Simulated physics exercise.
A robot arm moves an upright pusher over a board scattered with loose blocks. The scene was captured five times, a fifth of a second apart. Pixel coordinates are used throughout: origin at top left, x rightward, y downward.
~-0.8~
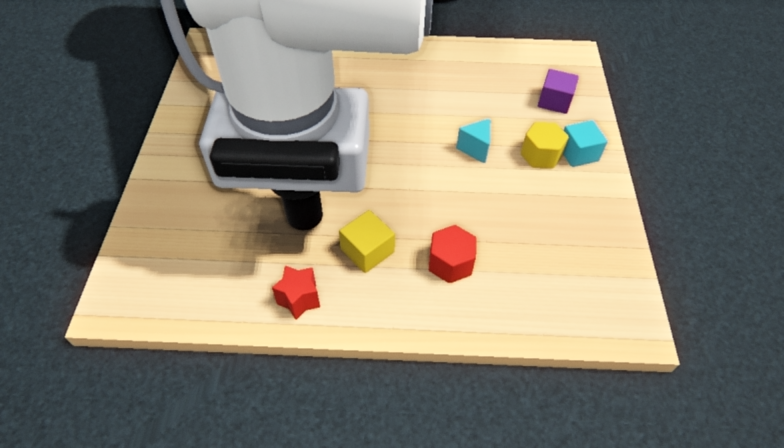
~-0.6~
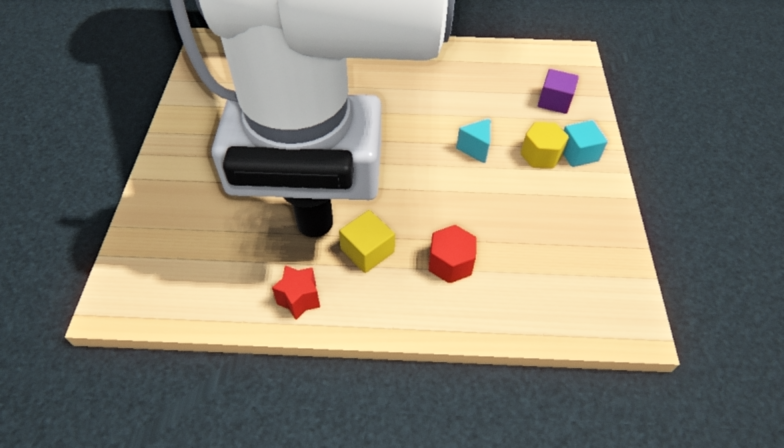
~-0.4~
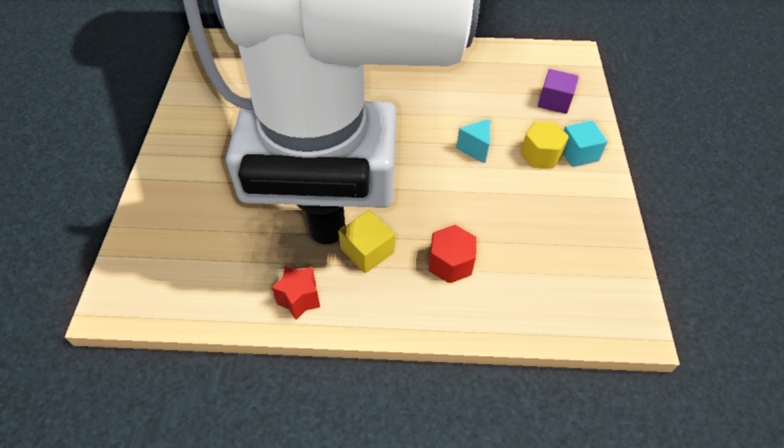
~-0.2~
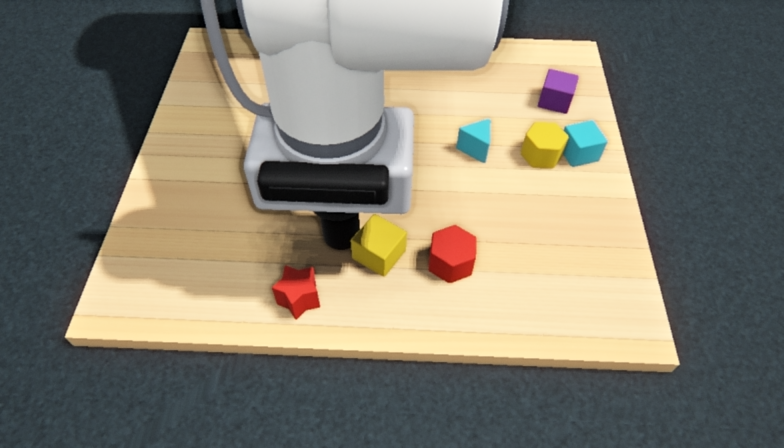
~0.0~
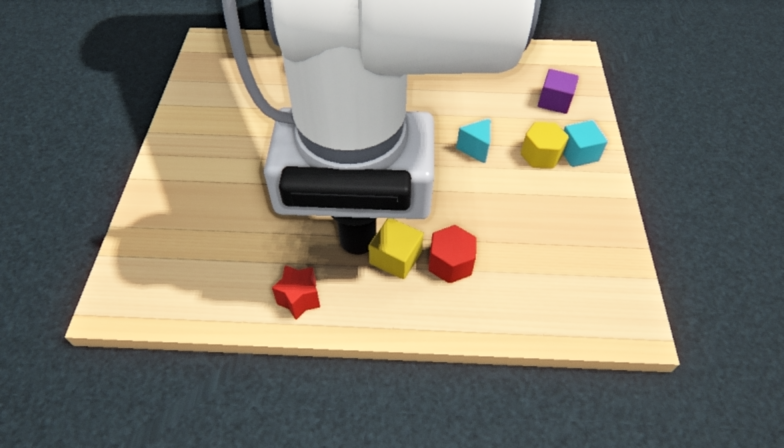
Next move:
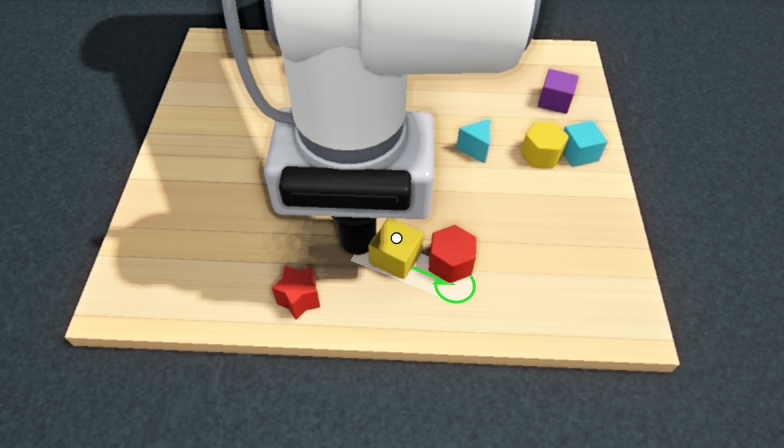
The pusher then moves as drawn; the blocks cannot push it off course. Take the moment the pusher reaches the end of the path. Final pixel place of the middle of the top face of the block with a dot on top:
The middle of its top is at (500, 262).
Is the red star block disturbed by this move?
The block you're asking about stays where it is.
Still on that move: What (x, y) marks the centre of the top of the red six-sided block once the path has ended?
At pixel (535, 242).
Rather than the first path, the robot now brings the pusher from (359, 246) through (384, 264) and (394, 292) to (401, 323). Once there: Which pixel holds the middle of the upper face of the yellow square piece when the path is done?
Expect it around (432, 256).
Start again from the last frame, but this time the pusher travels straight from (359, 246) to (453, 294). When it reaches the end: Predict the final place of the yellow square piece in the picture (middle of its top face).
(497, 265)
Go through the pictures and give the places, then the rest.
The first frame shows pusher tip (305, 216); block tops, red star block (296, 282); yellow square piece (367, 231); red six-sided block (454, 244).
The second frame shows pusher (315, 223); blocks unchanged.
The third frame shows pusher (328, 230); blocks unchanged.
The fourth frame shows pusher (342, 235); yellow square piece (379, 235).
The fifth frame shows pusher (358, 240); red star block (296, 282); yellow square piece (397, 238); red six-sided block (454, 244).
Path on the board, from (359, 246) directly to (455, 285); the dot is on the yellow square piece.
What follows on the original path. Halfway along, pusher (408, 259); yellow square piece (450, 250), turned 25° anticlockwise; red six-sided block (494, 246).
At the end, pusher (456, 278); red star block in place; yellow square piece (500, 262), turned 50° anticlockwise; red six-sided block (535, 242), turned 30° anticlockwise.
